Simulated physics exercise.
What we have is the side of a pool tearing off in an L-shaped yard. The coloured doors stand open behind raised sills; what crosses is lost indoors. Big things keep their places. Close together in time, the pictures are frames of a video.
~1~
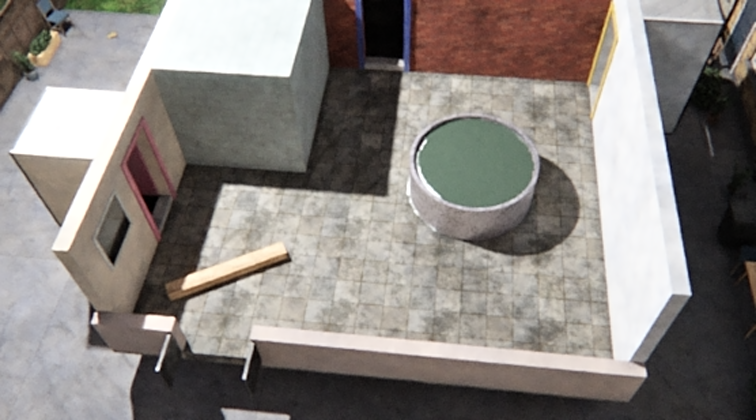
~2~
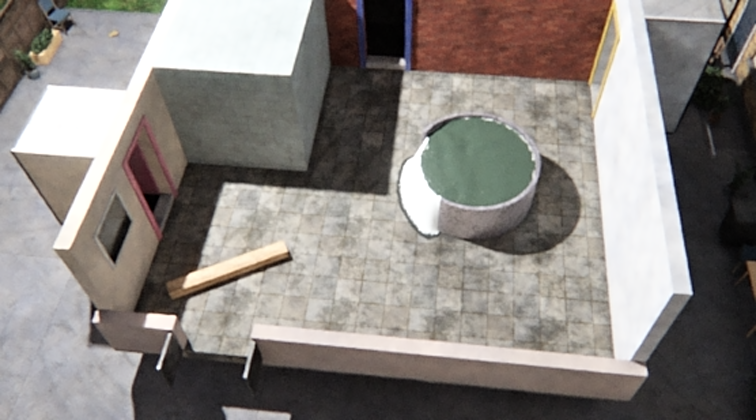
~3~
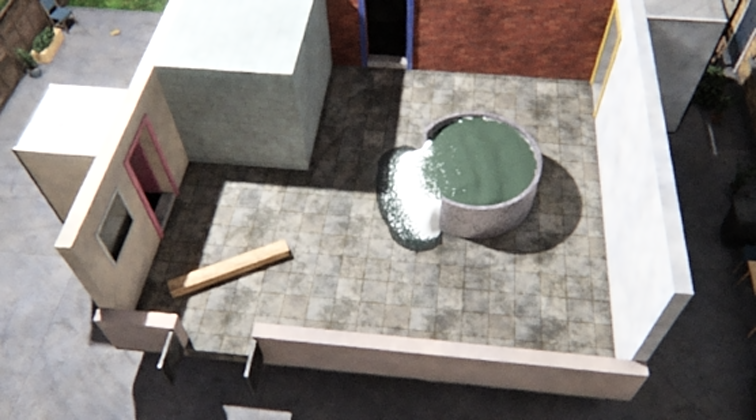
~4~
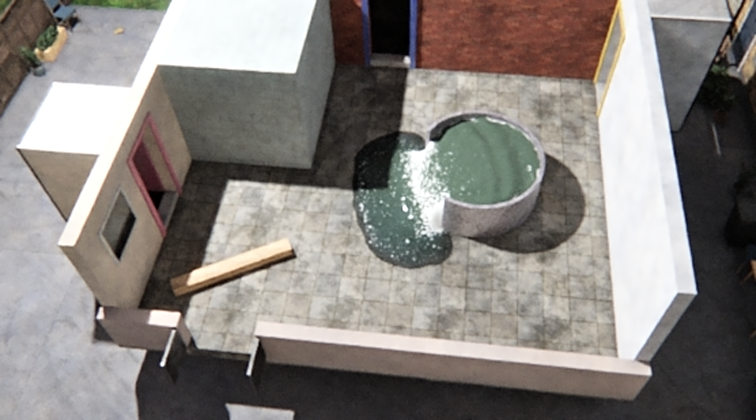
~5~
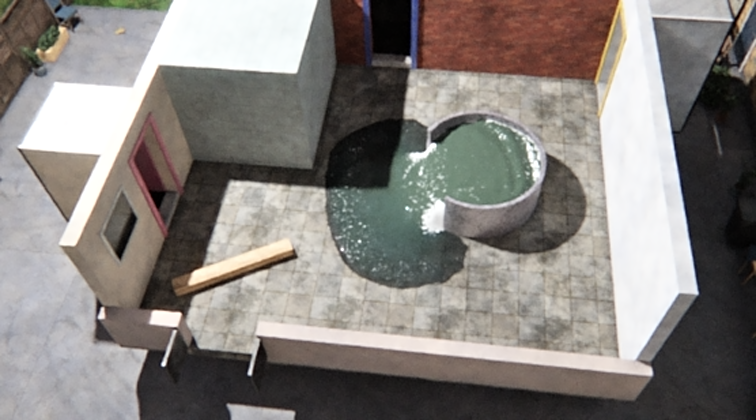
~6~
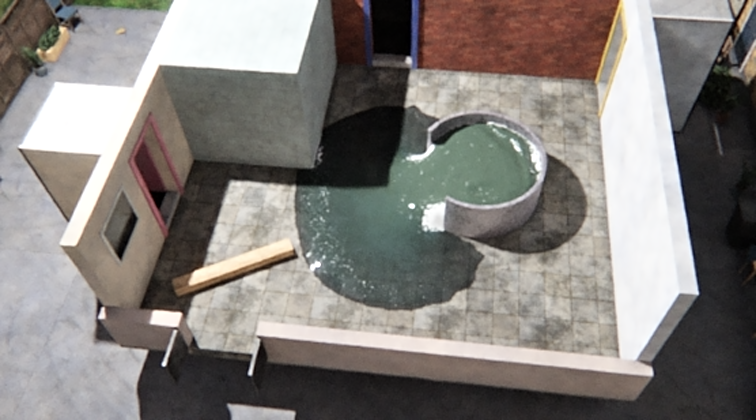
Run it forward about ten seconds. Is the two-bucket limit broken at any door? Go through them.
Pink door: Over two buckets. Blue door: Two buckets at most. Yellow door: Two buckets at most.
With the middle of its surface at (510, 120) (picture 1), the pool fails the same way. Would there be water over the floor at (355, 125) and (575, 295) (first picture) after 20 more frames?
I'd say watered for the first and spared for the second.
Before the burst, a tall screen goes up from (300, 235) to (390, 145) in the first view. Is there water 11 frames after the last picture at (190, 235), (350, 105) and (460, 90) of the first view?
The first spot is untouched, the second untouched, the third swamped.
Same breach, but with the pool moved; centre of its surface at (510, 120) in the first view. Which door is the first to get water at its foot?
The blue-painted one comes first.
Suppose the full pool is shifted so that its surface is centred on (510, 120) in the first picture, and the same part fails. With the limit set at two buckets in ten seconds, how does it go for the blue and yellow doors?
Taking them in turn, the blue door remains short, while the yellow door surpasses that.
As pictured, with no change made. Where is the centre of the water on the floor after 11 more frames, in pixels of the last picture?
Close to pixel (363, 203).
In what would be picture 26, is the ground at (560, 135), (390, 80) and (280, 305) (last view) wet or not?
Same order as asked: Dry as before; drenched; drenched.
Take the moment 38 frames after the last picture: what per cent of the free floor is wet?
My estimate is close to 80 per cent.
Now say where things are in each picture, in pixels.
The first frame shows still water in the round pool at (474, 162).
In the second frame, the front is at (432, 235), out from the gap at (415, 187).
In the third frame, the front is at (403, 149), out from the gap at (416, 188).
In the fourth frame, the front is at (399, 134), out from the gap at (419, 188).
In the fifth frame, water pours out at (420, 189) and has run to (343, 143).
In the sixth frame, water pours out at (421, 189) and has run to (323, 133).
A moment on, water covers 45 % of the floor; the pink door not reached, the blue door not reached, the yellow door not reached.
Next, water covers 50 % of the floor; the pink door over two buckets in, the blue door wet at the sill, nothing in, the yellow door not reached.
Then, water covers 60 % of the floor; the pink door far over two buckets in, the blue door wet at the sill, nothing in, the yellow door not reached.
Later, water covers 80 % of the floor; the pink door far over two buckets in, the blue door wet at the sill, nothing in, the yellow door wet at the sill, nothing in.
In the end, water covers 95 % of the floor; the pink door far over two buckets in, the blue door wet at the sill, nothing in, the yellow door wet at the sill, nothing in.
